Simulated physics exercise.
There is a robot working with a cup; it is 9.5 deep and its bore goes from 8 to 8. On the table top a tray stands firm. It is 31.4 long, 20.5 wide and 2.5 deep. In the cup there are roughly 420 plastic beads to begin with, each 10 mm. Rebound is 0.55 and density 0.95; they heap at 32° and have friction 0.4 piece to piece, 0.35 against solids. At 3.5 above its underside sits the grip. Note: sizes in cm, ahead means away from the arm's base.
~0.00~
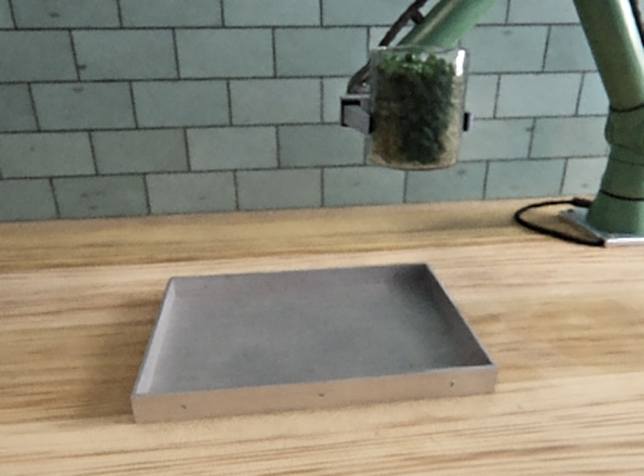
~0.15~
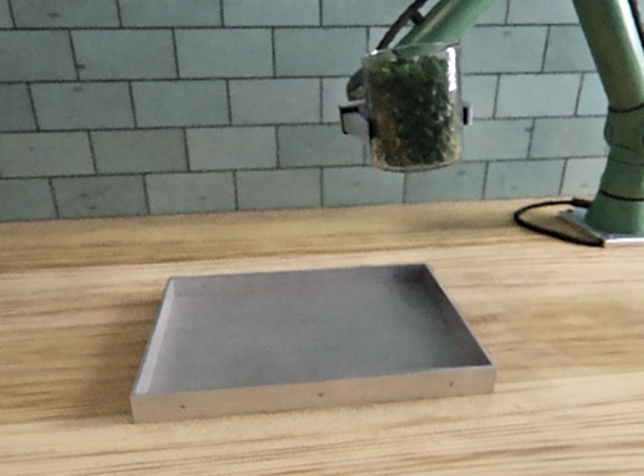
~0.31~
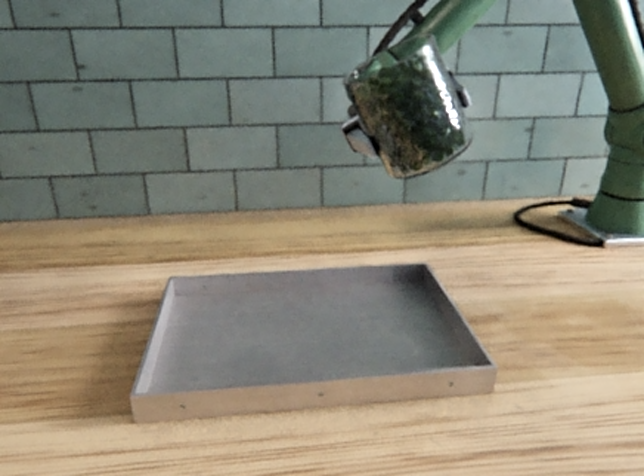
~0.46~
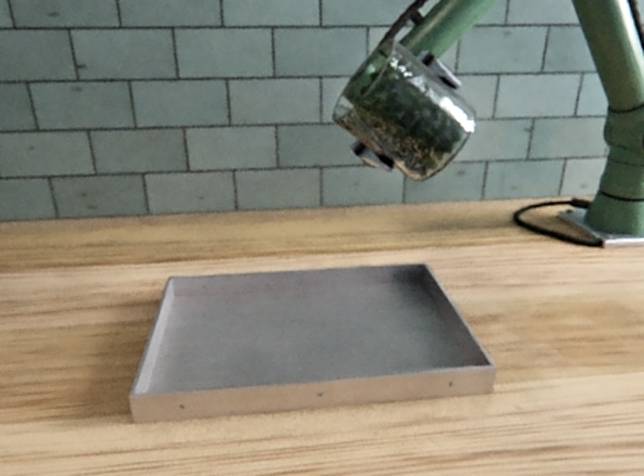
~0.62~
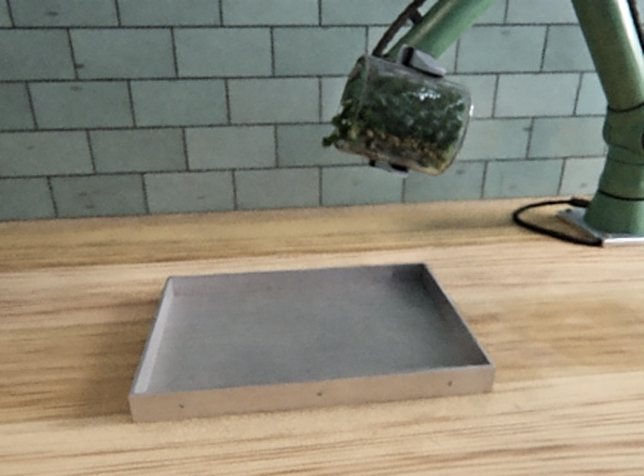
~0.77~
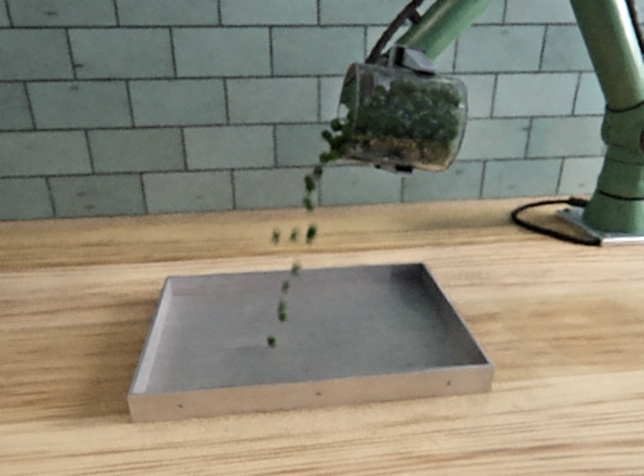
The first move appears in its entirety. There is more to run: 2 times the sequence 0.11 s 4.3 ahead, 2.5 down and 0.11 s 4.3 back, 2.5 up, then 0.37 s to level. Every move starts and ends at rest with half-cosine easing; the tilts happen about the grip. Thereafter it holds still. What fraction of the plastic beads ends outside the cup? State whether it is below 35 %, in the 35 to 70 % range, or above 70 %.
It is in the 35 to 70 % range.
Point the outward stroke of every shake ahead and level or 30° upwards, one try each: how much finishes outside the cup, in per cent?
80 and 90 %.
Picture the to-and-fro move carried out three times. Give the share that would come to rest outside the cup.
Probably about 65 in a hundred.
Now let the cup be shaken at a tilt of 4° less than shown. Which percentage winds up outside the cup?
Estimate: Around 50 per cent.
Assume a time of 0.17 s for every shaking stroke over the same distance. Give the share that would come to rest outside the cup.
I'd expect some 45 per cent.
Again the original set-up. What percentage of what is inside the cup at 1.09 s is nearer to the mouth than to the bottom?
My estimate is near 35 per cent.
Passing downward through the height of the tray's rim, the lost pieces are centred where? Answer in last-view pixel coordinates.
Near (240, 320).
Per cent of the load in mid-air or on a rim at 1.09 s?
19 per cent.
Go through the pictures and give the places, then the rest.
The first frame shows cup middle at (416, 108), level; upper third of the load around (416, 84), from x 375 to 460, top at y 65; 416 in the cup.
The second frame shows cup middle at (414, 108), tilted 8° forward; upper third of the load around (414, 85), from x 375 to 455, top at y 65.
The third frame shows cup middle at (409, 110), tilted 28° forward; upper third of the load around (408, 88), from x 360 to 460, top at y 60.
The fourth frame shows cup middle at (404, 114), tilted 53° forward; upper third of the load around (405, 94), from x 350 to 465, top at y 65.
The fifth frame shows cup middle at (401, 118), tilted 73° forward; upper third of the load around (409, 99), from x 325 to 460, top at y 80.
The sixth frame shows cup middle at (399, 119), tilted 81° forward; upper third of the load around (414, 103), from x 270 to 455, top at y 80; 400 in the cup, 4 in the tray, 12 in flight or on a rim.
After 1.09 s, tilted 81° forward, highest piece 23 above the table; 263 in the cup, 72 in the tray, 3 on the table or floor, 78 in flight or on a rim.
After 1.42 s, tilted 33° forward, highest piece 27 above the table; 220 in the tray, 172 in the cup, 13 on the table or floor, 11 in flight or on a rim.
After 1.78 s, level, highest piece 24 above the table; 231 in the tray, 172 in the cup, 13 on the table or floor.
After 2.83 s, level, highest piece 24 above the table; 231 in the tray, 172 in the cup, 13 on the table or floor.
At rest, 231 in the tray, 172 in the cup, 13 on the table or floor. That is 59 % outside the cup.
